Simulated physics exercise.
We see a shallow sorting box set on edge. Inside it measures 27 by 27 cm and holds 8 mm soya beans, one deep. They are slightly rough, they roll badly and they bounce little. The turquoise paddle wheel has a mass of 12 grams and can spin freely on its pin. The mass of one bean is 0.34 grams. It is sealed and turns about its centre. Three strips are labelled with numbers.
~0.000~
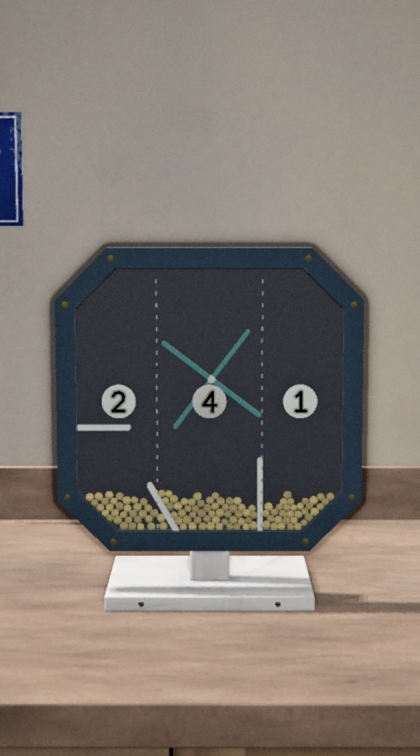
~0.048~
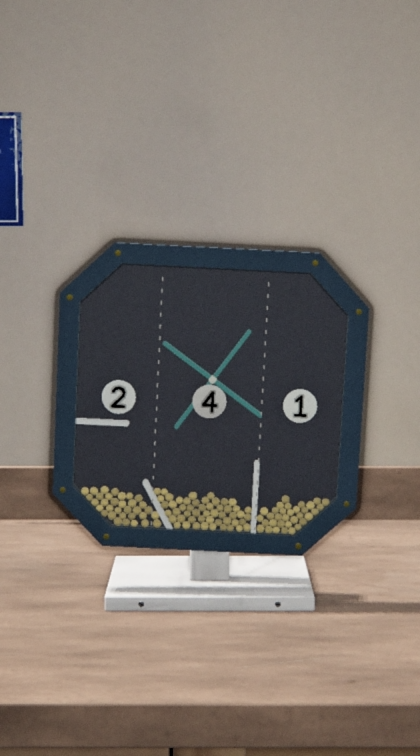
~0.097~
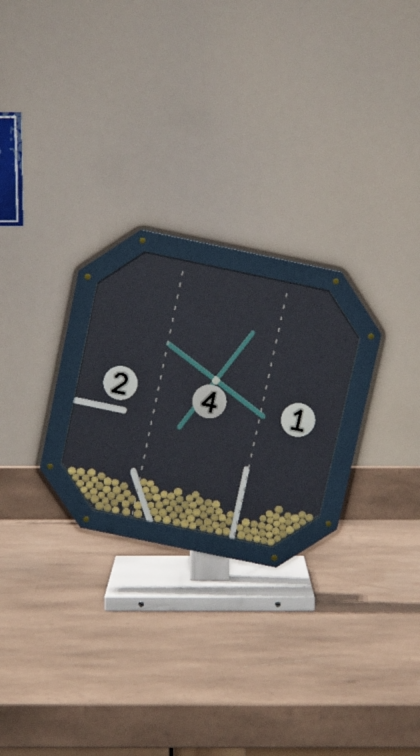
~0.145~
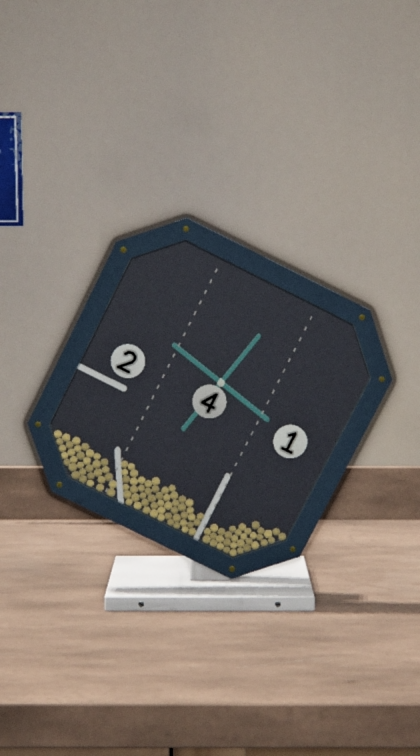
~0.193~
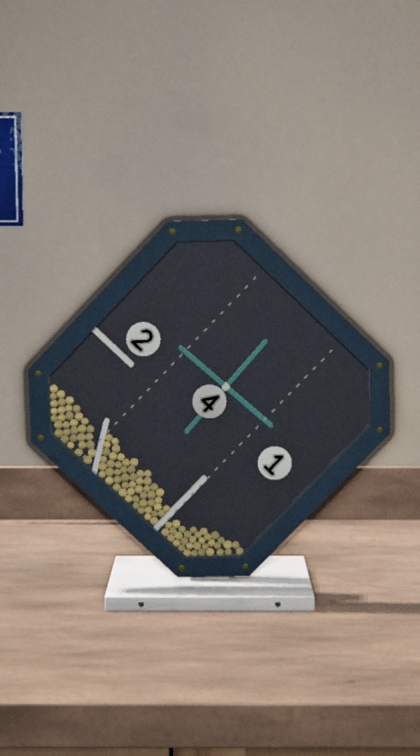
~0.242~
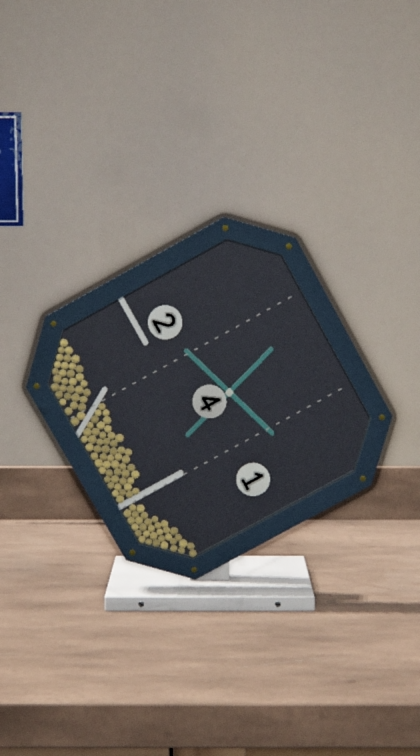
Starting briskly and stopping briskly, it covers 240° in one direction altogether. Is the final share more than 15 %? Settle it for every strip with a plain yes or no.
No. 1 - no; 2 - yes; 4 - no.
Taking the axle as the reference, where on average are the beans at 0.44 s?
Position estimate: Left 9 cm, above 5 cm.
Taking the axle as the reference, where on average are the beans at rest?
About 2 cm right and 11 cm below.
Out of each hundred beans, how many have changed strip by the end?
Something near 70 per cent end up elsewhere.
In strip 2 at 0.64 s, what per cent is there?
Share: About 30 percent.
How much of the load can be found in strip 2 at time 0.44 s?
Share: Near 25 per cent.
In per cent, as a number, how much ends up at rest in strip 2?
Some 95 per cent.
After 0.44 s, it stands 131° clockwise; the beans' middle is 9 cm left of and 5 cm above the centre; no. 1, 30 %, no. 2, 25 %, no. 4, 45 %.
After 0.64 s, it has come round 202° clockwise; the beans' middle is in line with and 1 cm above the centre; no. 1, 25 %, no. 2, 30 %, no. 4, 45 %.
After 0.82 s, it has come round 240° clockwise; the beans' middle is 1 cm right of and 7 cm below the centre; no. 2, 65 %, no. 4, 35 %.
Settled by 5.1 s, it has come round 240° clockwise; no. 1, 0 %, no. 2, 95 %, no. 4, 5 %.
